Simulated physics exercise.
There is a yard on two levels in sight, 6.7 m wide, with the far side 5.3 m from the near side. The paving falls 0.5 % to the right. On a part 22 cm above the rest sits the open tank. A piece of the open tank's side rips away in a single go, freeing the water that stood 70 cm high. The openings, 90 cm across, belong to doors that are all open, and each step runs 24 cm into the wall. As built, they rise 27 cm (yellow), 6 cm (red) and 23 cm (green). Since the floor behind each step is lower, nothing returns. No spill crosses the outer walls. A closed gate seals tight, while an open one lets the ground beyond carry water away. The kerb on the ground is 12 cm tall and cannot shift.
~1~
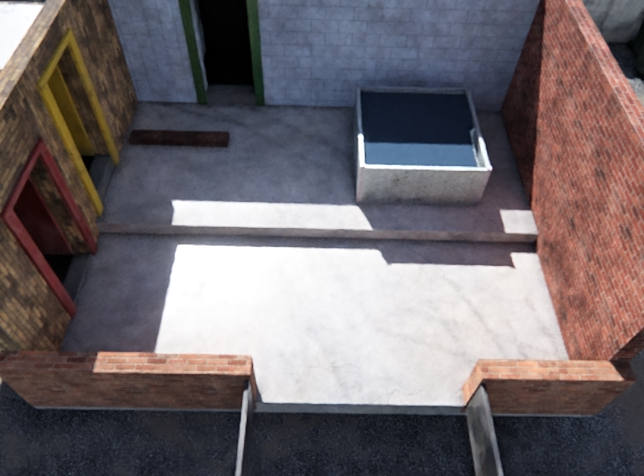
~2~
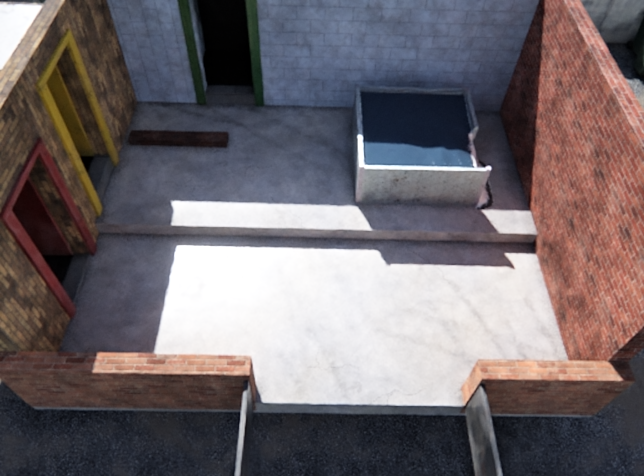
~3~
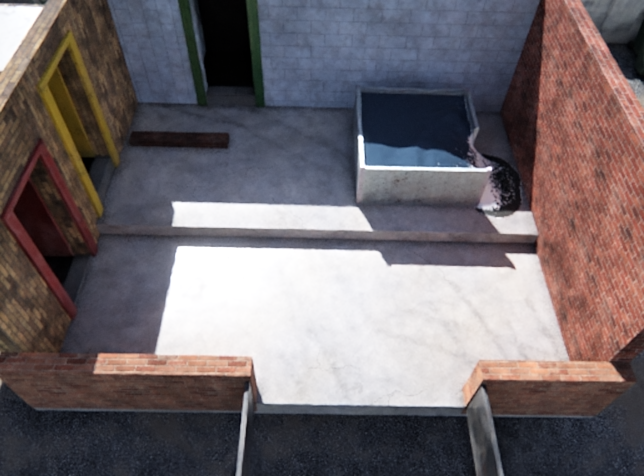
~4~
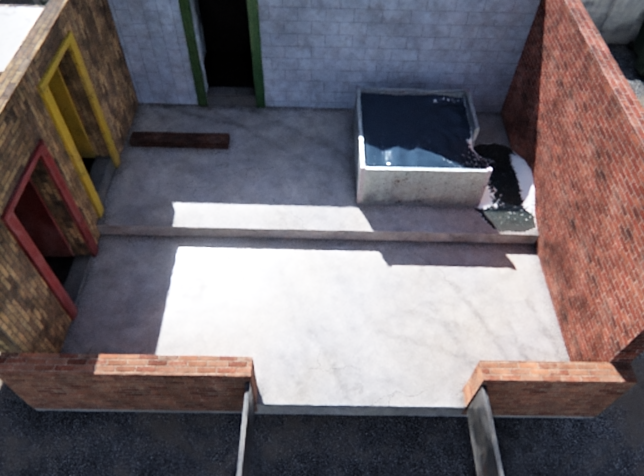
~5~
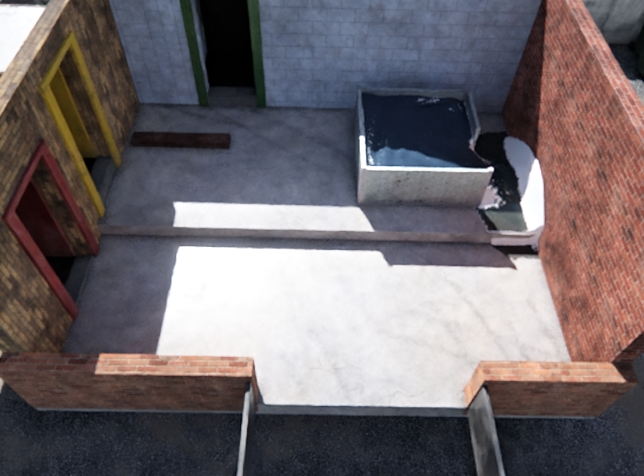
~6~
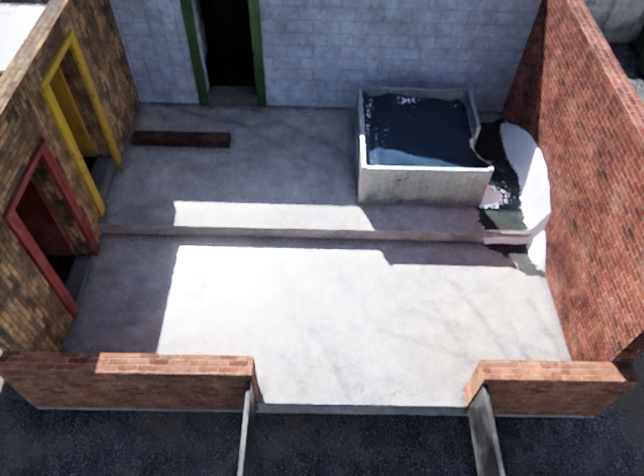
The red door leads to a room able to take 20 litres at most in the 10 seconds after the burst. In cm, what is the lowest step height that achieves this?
About 6.5 cm.
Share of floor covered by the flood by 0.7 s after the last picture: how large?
Roughly 15 percent of the floor.
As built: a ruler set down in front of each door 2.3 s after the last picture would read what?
Yellow door: 0 cm; red door: 0 cm; green door: 3 cm.
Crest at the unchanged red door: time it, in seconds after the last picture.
I'd say near 6.5 seconds.
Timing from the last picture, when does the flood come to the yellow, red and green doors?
Yellow 3.8 s, red 4.5 s, green 2.2 s.
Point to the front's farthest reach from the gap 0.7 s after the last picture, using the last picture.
In the last picture, around (578, 390).
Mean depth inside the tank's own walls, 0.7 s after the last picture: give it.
Average depth: Approx. 47 cm.
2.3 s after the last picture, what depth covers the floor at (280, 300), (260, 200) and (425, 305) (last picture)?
The depths come to about 0, 0 and 2 cm.
Then, 0.7 s after the last picture water covers 15 % of the floor, deepest (54 cm) near (526, 192); it has not reached the red door.
Then, 2.3 s after the last picture water covers 35 % of the floor, deepest (33 cm) near (501, 114); it has not reached the red door.
Then, 9.3 s after the last picture water covers 90 % of the floor, deepest (12 cm) near (501, 114); 8 cm at the red door, 21 litres in over its 6 cm step.
At the red door as built, the water peaked near 11 cm, 6.7 s after the last picture.
With a step of 5 cm, 32 litres would have come in within the 10 s; with 8 cm, 7 litres. So under 20 litres takes about 6.5 cm.
